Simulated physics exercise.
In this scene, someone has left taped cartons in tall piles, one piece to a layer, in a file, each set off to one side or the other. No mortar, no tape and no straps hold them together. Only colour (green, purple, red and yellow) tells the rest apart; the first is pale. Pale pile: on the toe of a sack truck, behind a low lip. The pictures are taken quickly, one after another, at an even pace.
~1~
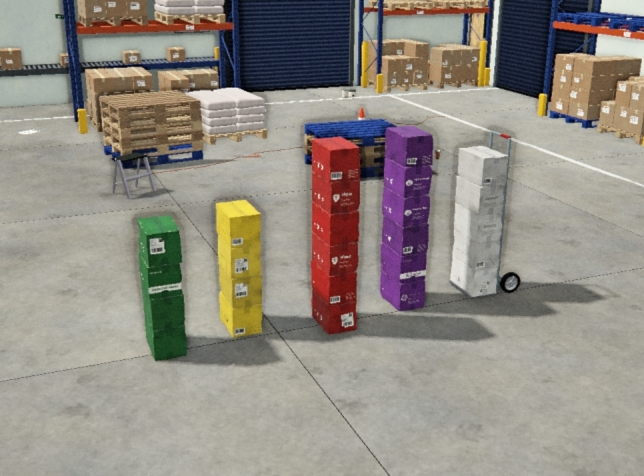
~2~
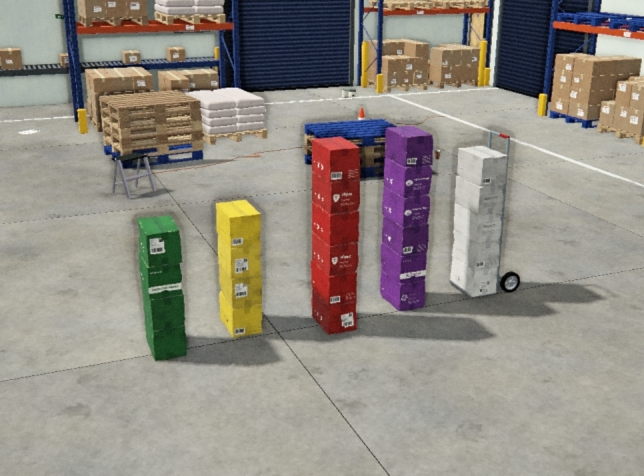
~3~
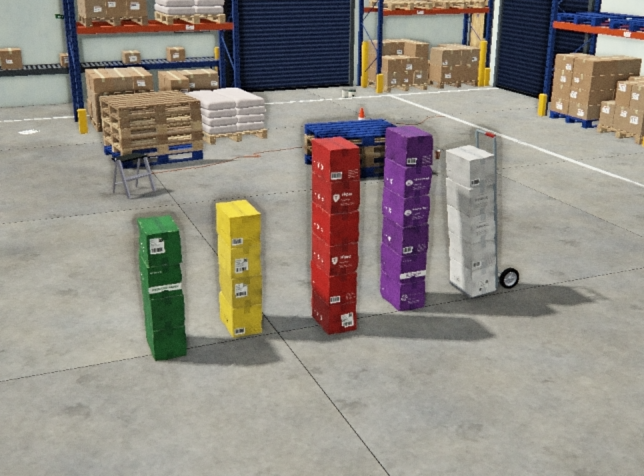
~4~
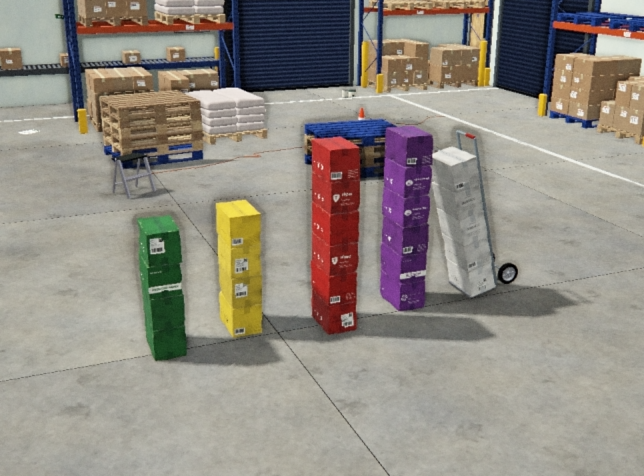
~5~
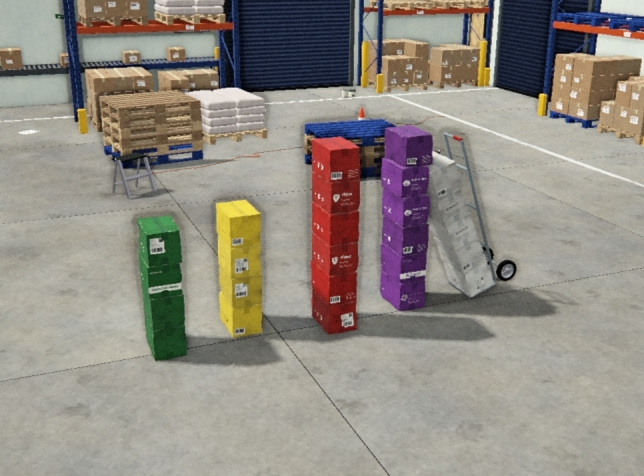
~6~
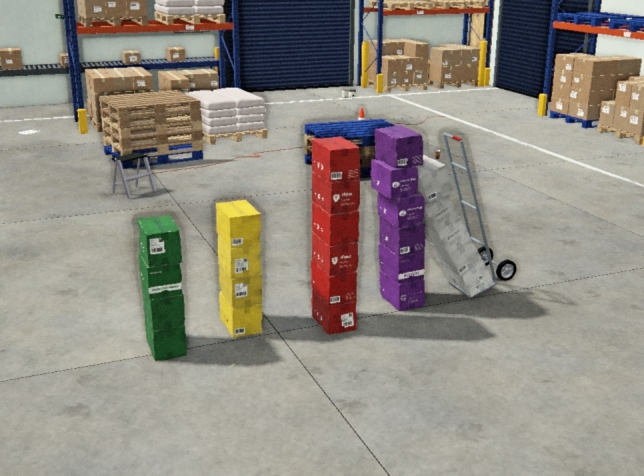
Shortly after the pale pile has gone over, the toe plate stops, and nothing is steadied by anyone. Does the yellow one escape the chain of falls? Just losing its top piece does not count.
No, the pile is broken up.
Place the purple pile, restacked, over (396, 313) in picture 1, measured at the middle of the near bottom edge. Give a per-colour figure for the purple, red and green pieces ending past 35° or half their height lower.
Pile by pile, I count purple 5, red 5 and green 3.
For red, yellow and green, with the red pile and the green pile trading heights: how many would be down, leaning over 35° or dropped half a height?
Once things settle, you'd count red 4, yellow 3, green 5 down.
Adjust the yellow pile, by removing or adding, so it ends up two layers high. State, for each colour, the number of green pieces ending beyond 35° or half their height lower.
Green: 4.
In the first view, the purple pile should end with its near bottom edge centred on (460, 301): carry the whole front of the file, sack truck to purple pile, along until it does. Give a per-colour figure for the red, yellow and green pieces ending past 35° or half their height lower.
By colour: Red 6, yellow 4, green 4.
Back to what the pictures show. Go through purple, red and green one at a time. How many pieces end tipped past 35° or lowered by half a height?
Purple 6, red 6, green 4.
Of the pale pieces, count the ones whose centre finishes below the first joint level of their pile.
The number is 2.
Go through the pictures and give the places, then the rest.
In the first frame (we follow the side turned to the camera), truck frame (507, 170) level; top yellow carton (246, 231); top green carton (165, 249); no other piece has moved.
Truck frame rocked barely; top yellow carton (246, 231), in the second frame.
Truck frame (495, 169) rocked a little, top of the pale pile leaning a little; top yellow carton (246, 231); no other piece has moved, in the third frame.
Truck frame (479, 169) rocked a little, top of the pale pile leaning a little; top yellow carton (246, 231); no other piece has moved, in the fourth frame.
Truck frame (469, 170) rocked clearly, top of the pale pile leaning clearly; top yellow carton (246, 231); one has shifted, in the fifth frame.
Truck frame (468, 170) rocked clearly, top of the pale pile leaning clearly; top yellow carton (246, 231); top purple carton (410, 152) displaced half its height; 4 stirred so far, in the sixth frame.
Soon, 5 of the pale pile down; none of the 4 yellow cartons down (6 of 20 in all colours); top yellow carton unmoved; top purple carton tipped clearly, half its height lower.
A while on, 5 of the pale pile down; 4 of the 4 yellow cartons down (16 of 20 in all colours); top yellow carton tipped well over, about its own height lower; top purple carton on its side.
Finally, 5 of the pale pile down; 4 of the 4 yellow cartons down (20 of 20 in all colours); top yellow carton on its side; top green carton on its side. Seen by the last camera, middles, top yellow carton near (50, 308).
